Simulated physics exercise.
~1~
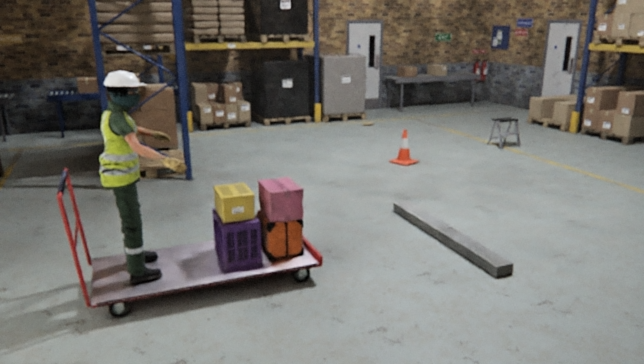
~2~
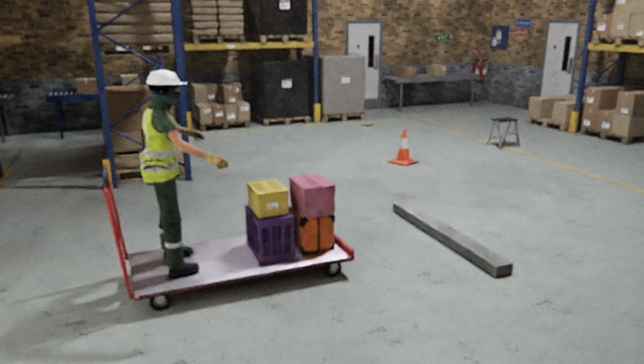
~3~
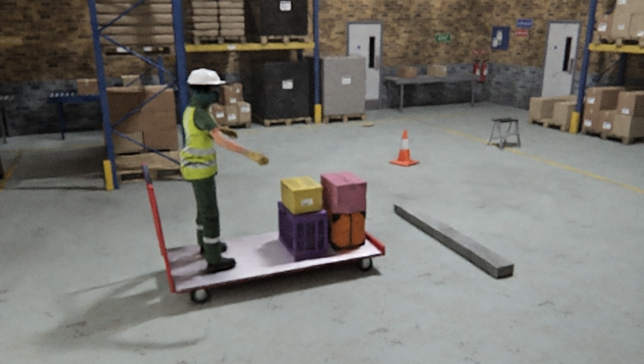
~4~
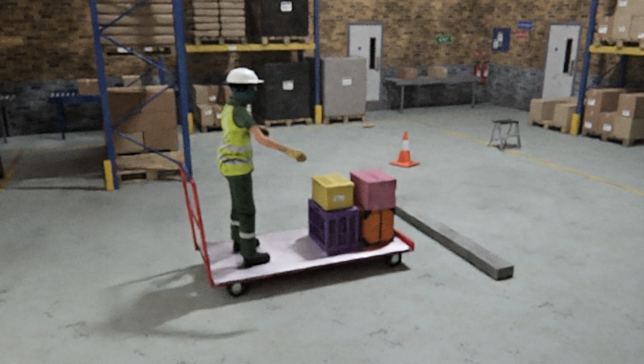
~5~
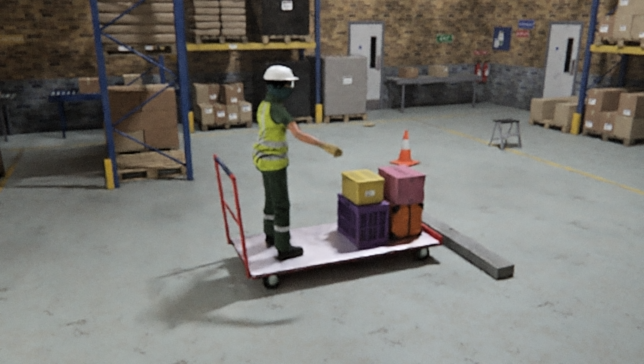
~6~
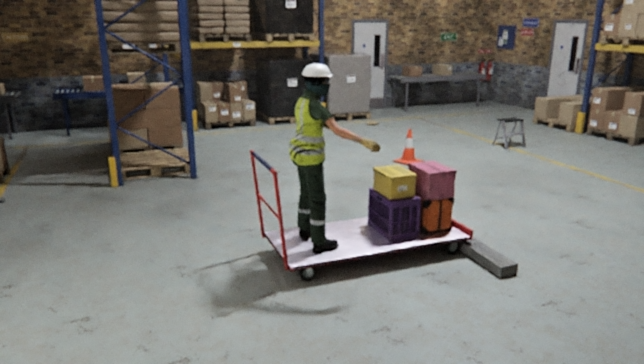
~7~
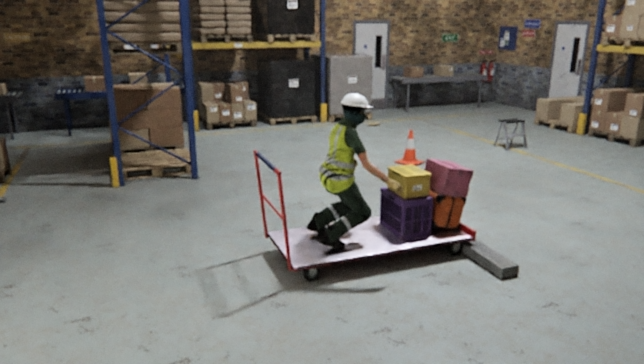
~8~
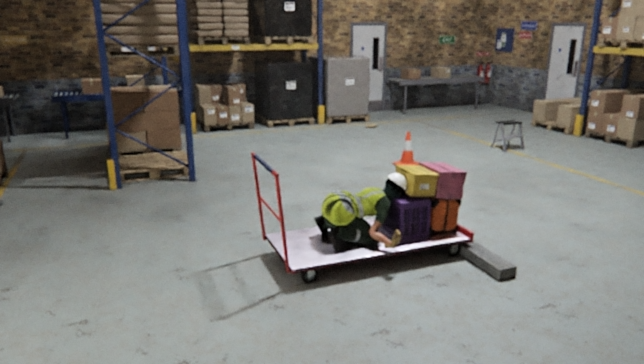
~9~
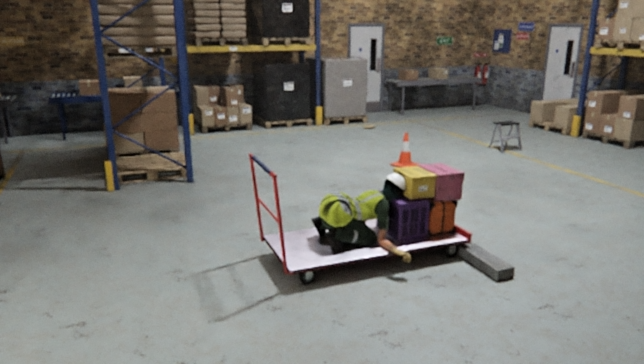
A flat trolley carrying a standing worker in a hard hat and four crates and boxes rolled right across a warehouse until it stopped at a kerb; the worker crumpled forward against the load, and the boxes rocked but stayed aboard.
